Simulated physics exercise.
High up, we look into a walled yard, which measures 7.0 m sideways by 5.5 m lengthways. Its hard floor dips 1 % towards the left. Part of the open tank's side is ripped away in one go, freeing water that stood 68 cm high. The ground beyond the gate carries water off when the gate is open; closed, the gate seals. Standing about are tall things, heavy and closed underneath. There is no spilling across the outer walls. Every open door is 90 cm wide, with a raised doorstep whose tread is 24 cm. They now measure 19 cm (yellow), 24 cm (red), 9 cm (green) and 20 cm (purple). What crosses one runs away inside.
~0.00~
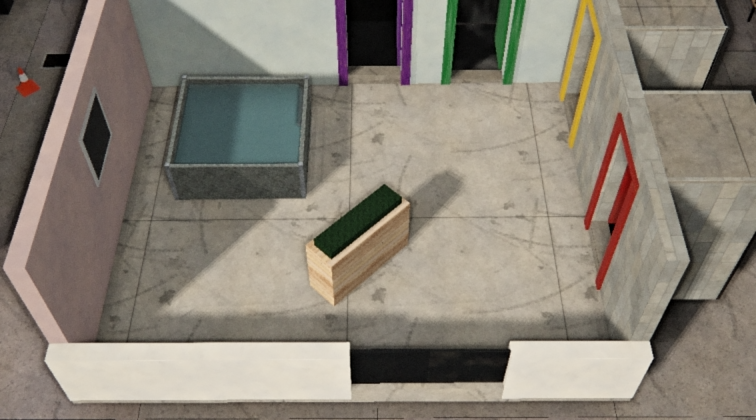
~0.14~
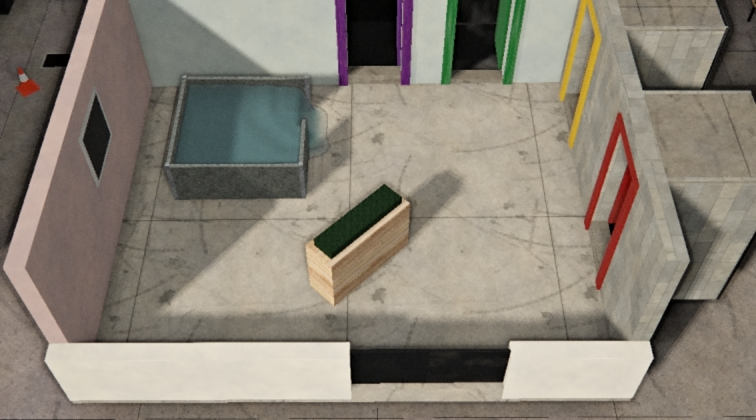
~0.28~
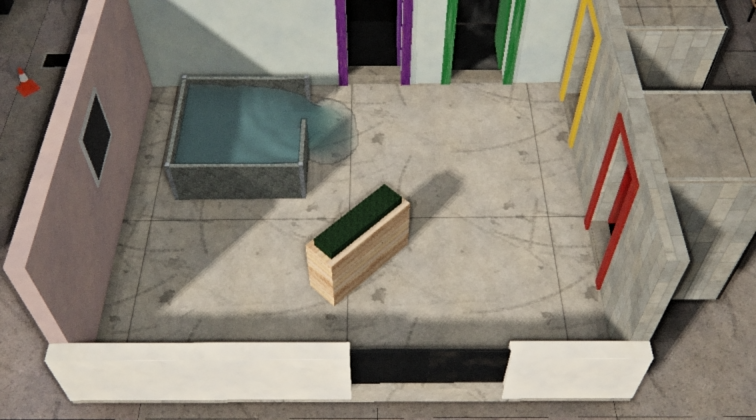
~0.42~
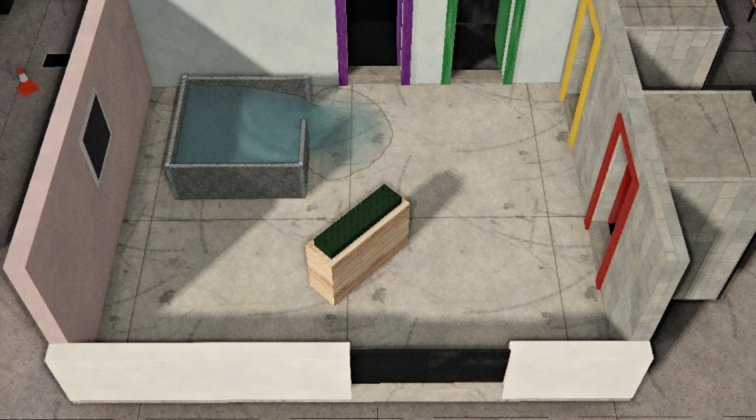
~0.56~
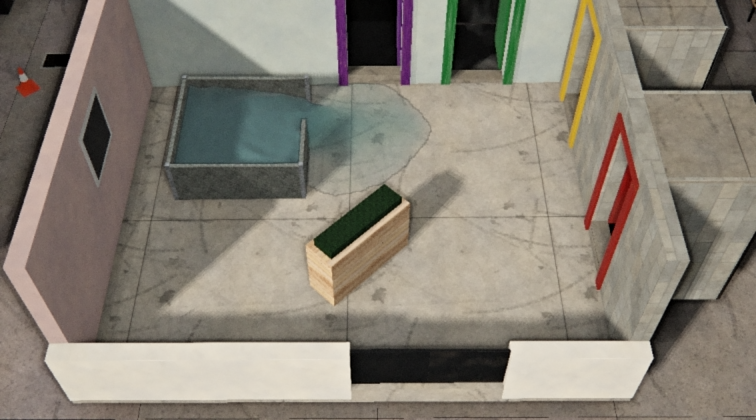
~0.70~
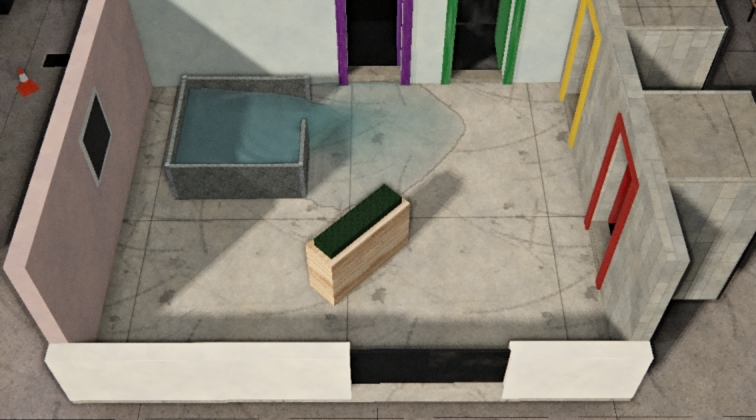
Water pours from the right side of a stone tank and spreads across the yard floor.
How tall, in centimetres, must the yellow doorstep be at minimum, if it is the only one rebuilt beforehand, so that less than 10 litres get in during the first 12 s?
It needs to be at least 28 cm tall.
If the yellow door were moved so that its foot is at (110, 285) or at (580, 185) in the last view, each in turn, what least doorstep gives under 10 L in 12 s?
In turn: About 9.0 cm, about 14.0 cm.
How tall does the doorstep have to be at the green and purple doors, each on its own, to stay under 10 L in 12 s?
You'd want about 12.5 centimetres at green and about 19 centimetres at purple.
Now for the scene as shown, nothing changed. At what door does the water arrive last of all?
That would be the red door.
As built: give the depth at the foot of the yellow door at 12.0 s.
Lab note: Depth approx. 2.5 cm.
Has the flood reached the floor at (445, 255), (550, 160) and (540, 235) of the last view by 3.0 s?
In the order asked: Soaked, soaked, soaked.
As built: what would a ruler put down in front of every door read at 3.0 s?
Yellow door 29 cm, red door 12 cm, green door 9 cm, purple door 15 cm.
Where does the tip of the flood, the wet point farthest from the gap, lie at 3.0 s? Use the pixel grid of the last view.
Around (598, 335).
After 1.4 s water covers 30 % of the floor, deepest (34 cm) near (319, 126); 11 cm at the yellow door, 0 litres in over its 19 cm doorstep.
After 3.0 s water covers 45 % of the floor; 29 cm at the yellow door, 43 litres in over its 19 cm doorstep.
After 12.0 s water covers 95 % of the floor, deepest (17 cm) near (151, 97); 2 cm at the yellow door, 64 litres in over its 19 cm doorstep.
At the yellow door as built, the water arrived by 1.3 s and peaked near 32 cm at 2.4 s.
Run again over the same 12 s with other heights there, 23 litres in over 24.5 cm, 1 litre over 33 cm. The limit of 10 litres is kept from about 28 cm up.
